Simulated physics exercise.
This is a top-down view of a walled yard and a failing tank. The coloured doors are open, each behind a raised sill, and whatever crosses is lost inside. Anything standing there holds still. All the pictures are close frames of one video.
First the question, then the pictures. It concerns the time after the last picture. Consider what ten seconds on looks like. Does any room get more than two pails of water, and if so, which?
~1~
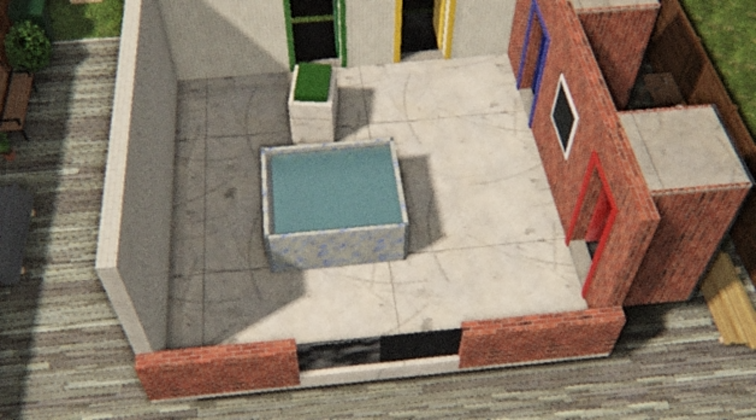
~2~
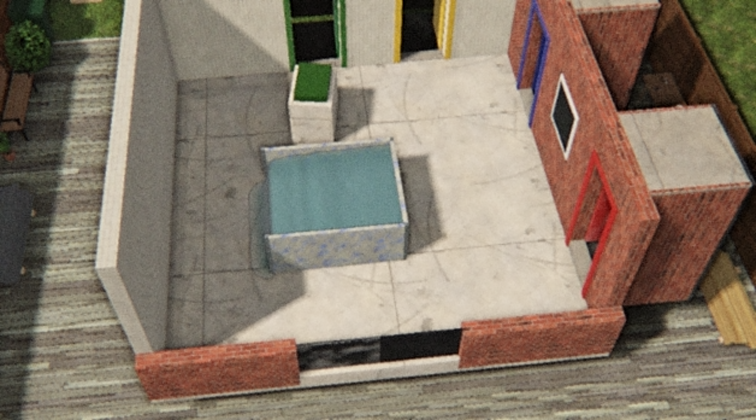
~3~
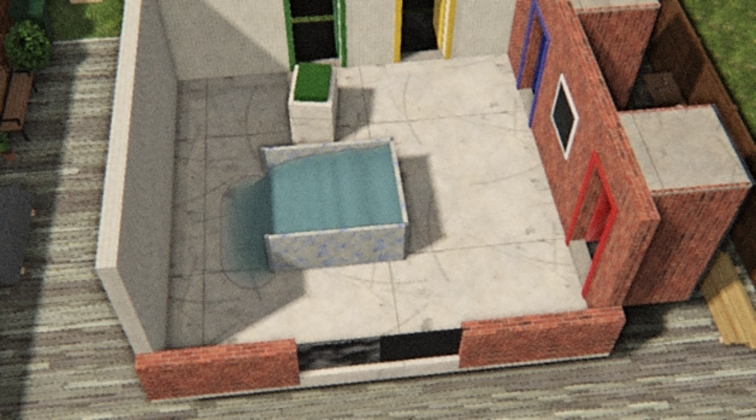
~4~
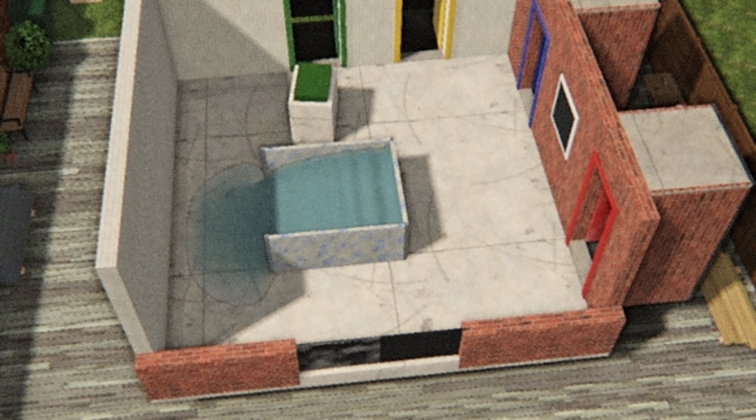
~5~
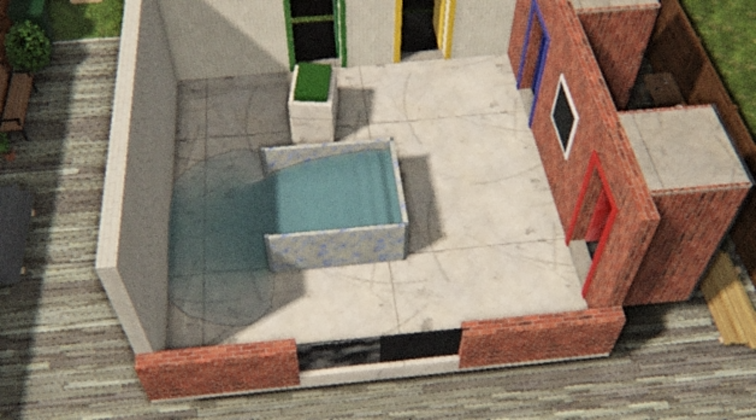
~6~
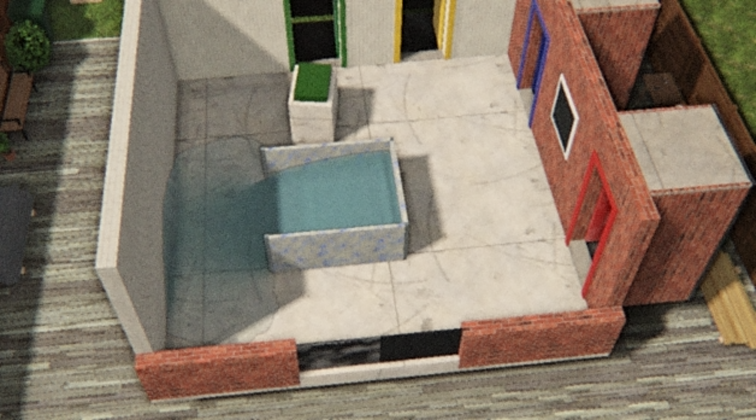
Door by door: The red door does not; the green door does; the blue door does; the yellow door does.
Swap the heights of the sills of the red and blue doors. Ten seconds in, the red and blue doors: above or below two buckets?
My guess: The red door crosses the line while the blue door remains short.
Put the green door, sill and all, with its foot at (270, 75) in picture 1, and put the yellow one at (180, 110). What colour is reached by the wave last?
I reckon it is the blue one.
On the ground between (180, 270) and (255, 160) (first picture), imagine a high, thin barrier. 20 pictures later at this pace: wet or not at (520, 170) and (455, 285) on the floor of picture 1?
Soaked, soaked.
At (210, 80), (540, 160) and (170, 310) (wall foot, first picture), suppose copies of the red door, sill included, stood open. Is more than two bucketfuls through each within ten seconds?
Note: Door one overshoots; door two undershoots; door three overshoots.
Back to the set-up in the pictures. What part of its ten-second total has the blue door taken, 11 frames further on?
Something like 0 in a hundred.
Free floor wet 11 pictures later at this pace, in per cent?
That's roughly 30 per cent.
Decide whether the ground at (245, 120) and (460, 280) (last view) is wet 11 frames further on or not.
First spot soaked, second spot spared.
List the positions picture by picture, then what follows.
The tank at (332, 189) is whole and still, in the first frame.
Water pours out at (271, 216) and has run to (267, 275), in the second frame.
The front is at (248, 283), out from the gap at (271, 217), in the third frame.
The front is at (207, 287), out from the gap at (271, 219), in the fourth frame.
The front is at (169, 291), out from the gap at (271, 219), in the fifth frame.
The front is at (167, 327), out from the gap at (271, 220), in the sixth frame.
A moment on, water covers 20 % of the floor; the red door not reached, the green door not reached, the blue door not reached, the yellow door not reached.
Next, water covers 30 % of the floor; the red door not reached, the green door not reached, the blue door not reached, the yellow door not reached.
Then, water covers 65 % of the floor; the red door not reached, the green door under two buckets in, the blue door not reached, the yellow door wet at the sill, nothing in.
Later, water covers 90 % of the floor; the red door under two buckets in, the green door over two buckets in, the blue door over two buckets in, the yellow door under two buckets in.
In the end, water covers 100 % of the floor; the red door under two buckets in, the green door far over two buckets in, the blue door far over two buckets in, the yellow door over two buckets in.
